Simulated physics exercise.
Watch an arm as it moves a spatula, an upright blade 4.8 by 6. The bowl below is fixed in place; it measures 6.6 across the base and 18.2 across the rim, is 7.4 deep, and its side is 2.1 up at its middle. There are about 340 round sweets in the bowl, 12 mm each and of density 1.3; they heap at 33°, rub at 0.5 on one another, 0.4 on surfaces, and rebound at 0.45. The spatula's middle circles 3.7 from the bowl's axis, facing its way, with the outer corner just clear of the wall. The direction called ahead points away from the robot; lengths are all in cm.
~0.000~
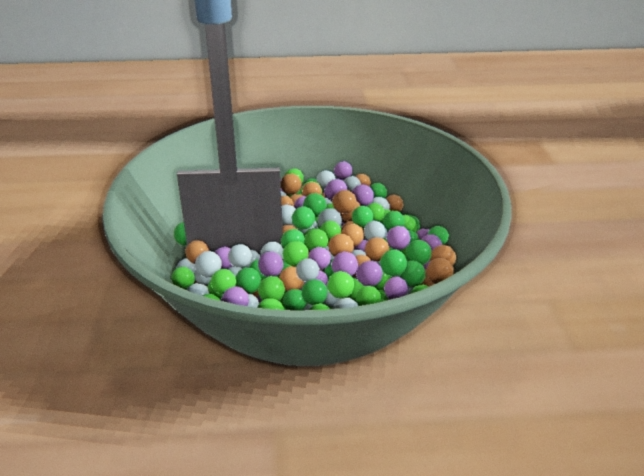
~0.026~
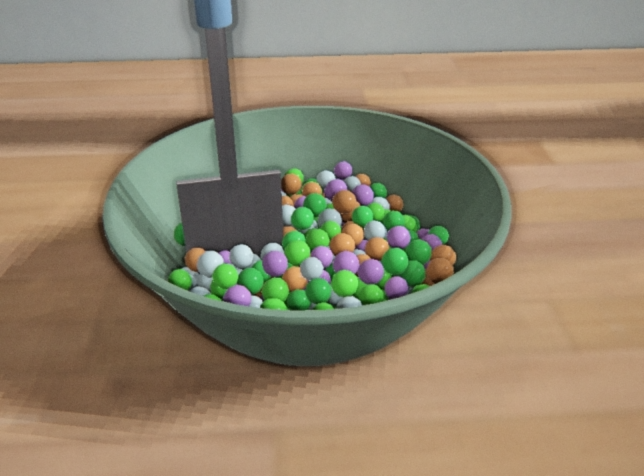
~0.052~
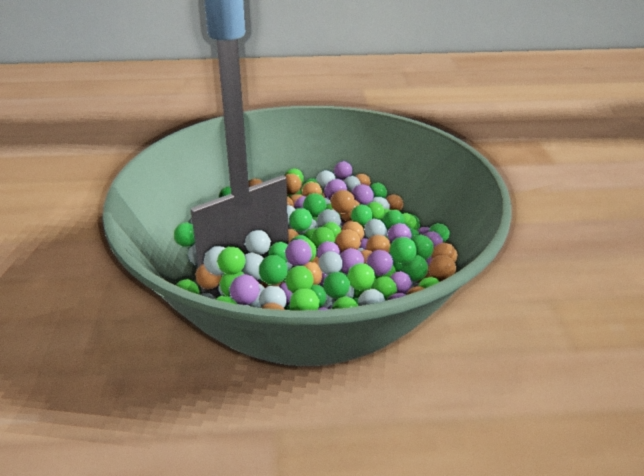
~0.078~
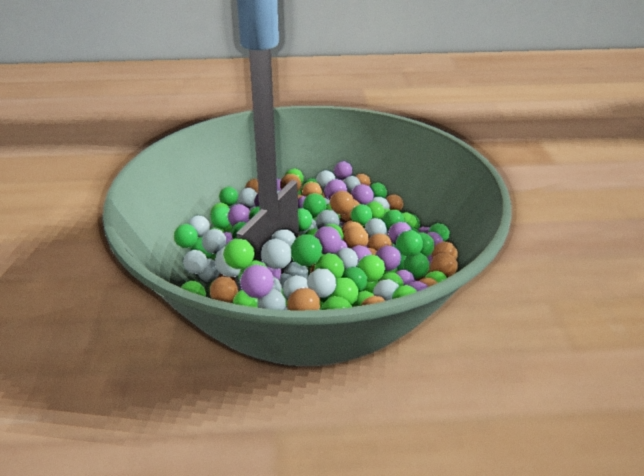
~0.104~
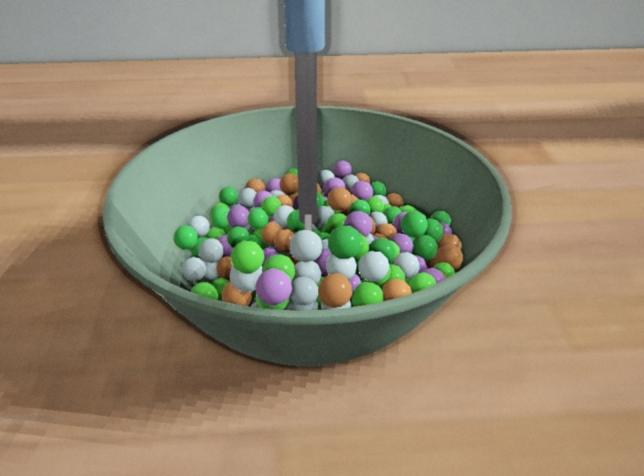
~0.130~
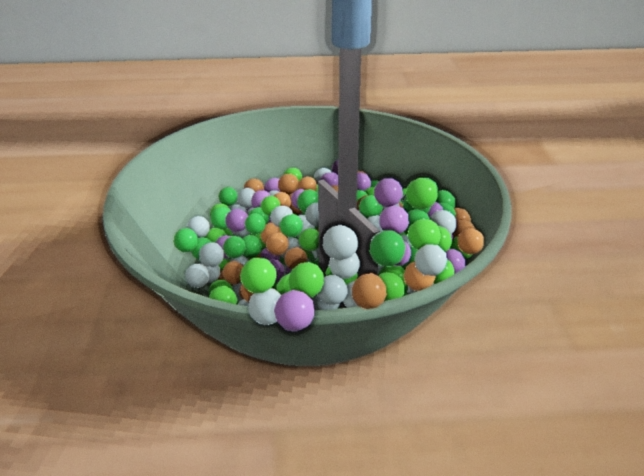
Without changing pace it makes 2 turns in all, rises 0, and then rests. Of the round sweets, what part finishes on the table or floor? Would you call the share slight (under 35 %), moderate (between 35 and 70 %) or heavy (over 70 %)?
I would call it moderate.
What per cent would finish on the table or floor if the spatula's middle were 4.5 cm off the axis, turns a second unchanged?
Close to 45 in a hundred then.
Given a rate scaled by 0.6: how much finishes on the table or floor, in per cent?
Some 20 in a hundred.
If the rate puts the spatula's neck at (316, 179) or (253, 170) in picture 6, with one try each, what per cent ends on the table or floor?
It comes to roughly 40 per cent and then 10 per cent.
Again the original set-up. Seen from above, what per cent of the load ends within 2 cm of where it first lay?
Near 5 % of the pieces.
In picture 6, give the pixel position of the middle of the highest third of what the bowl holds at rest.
About (240, 295).
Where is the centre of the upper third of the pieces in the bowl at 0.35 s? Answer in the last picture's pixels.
I'd point to somewhere close to (186, 208).
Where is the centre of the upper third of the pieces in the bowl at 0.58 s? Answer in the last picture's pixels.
Around (381, 171).
By 0.35 s, 349° round, highest piece 11 above the table; 255 in the bowl, 39 on the table or floor, 44 in flight or on the tool.
By 0.58 s, 222° round, highest piece 12 above the table; 208 in the bowl, 115 on the table or floor, 15 in flight or on the tool.
By 0.89 s, 0° round, highest piece 7 above the table; 183 in the bowl, 154 on the table or floor, 1 in flight or on the tool.
By 1.59 s, 0° round, highest piece 7 above the table; 183 in the bowl, 155 on the table or floor.
Final count, 183 in the bowl, 155 on the table or floor. That is 46 % on the table or floor.
